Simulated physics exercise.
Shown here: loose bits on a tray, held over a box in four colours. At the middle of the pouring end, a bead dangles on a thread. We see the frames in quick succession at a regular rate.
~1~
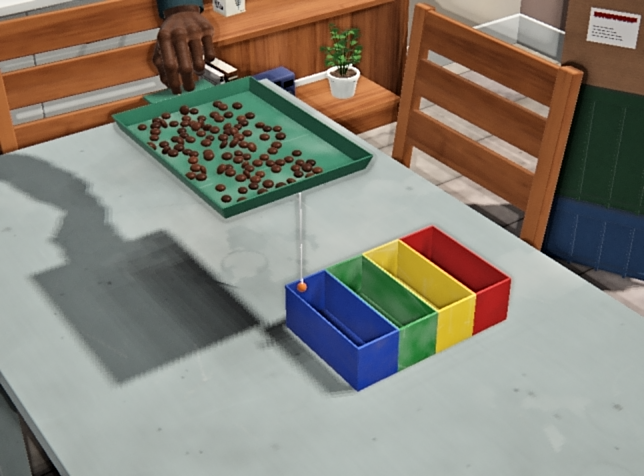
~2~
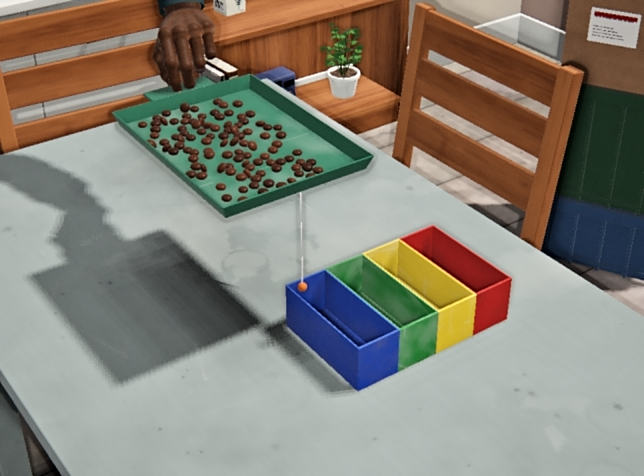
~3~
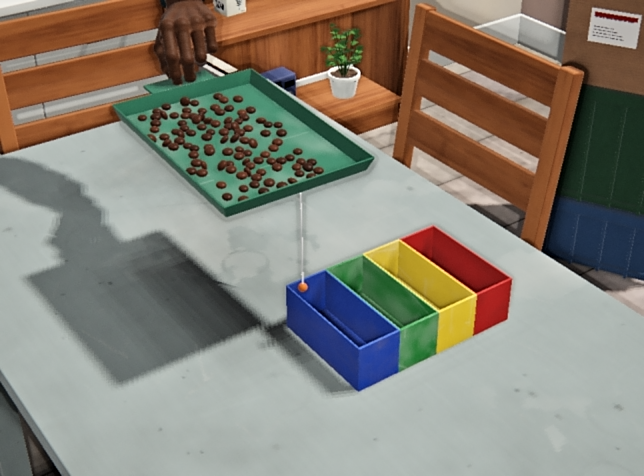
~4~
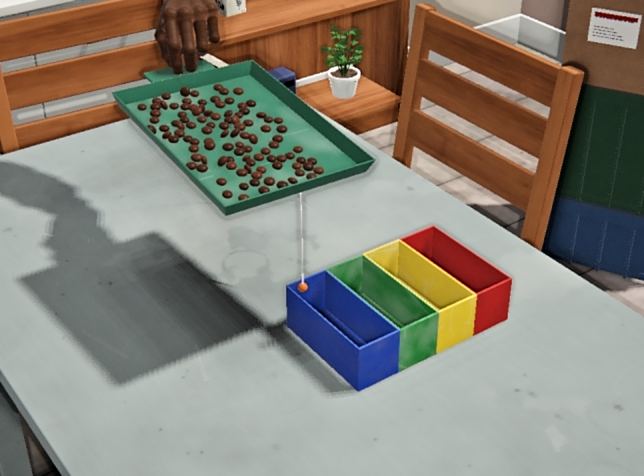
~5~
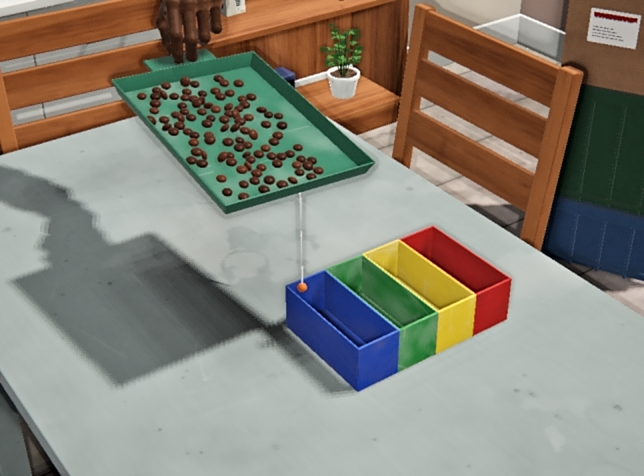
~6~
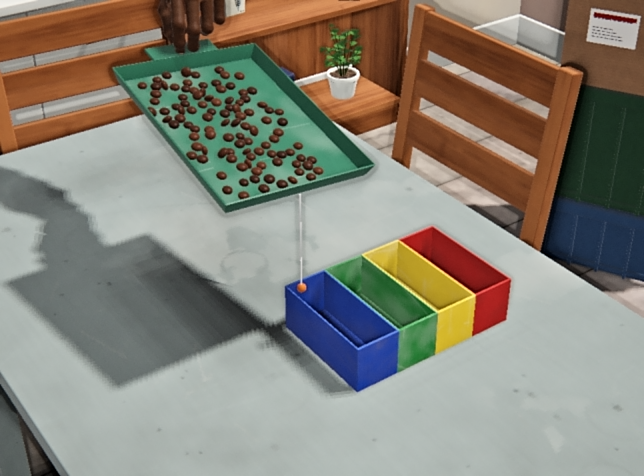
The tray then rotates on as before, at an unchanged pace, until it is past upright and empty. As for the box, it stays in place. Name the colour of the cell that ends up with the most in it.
Green.
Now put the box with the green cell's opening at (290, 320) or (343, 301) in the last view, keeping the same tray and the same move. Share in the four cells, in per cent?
In turn about 90 and about 100 percent.
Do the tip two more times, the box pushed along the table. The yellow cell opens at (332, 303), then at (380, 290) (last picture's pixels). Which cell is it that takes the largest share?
For the first spot the answer is that red cell, and for the second spot it is the cell in yellow.
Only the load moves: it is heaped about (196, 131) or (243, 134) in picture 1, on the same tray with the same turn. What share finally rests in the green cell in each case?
Close to 60 %, followed by close to 60 %.
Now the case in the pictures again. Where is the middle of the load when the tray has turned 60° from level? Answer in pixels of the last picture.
Roughly at (329, 171).
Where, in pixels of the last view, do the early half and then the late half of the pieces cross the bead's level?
Around (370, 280) first; around (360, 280) second.
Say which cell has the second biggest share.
Second: The blue one.
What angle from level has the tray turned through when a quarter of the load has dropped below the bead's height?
Roughly 70 degrees of tilt.
Soon, tray tipped steeply; nearly all on the tray; a small part falling or outside the box.
A while on, tray tipped right over; a small part on the tray; about a third in the green cell; about a quarter in the blue cell; a small part in the yellow cell; a stray few in the red cell; about a quarter falling or outside the box.
Towards the end, tray tipped past a quarter turn; about half in the green cell; about a quarter in the blue cell; a small part in the yellow cell; a stray few in the red cell; a small part falling or outside the box.
Finally, tray tipped past a quarter turn; about half in the green cell; about a quarter in the blue cell; a small part in the yellow cell; a stray few in the red cell; a small part outside the box.
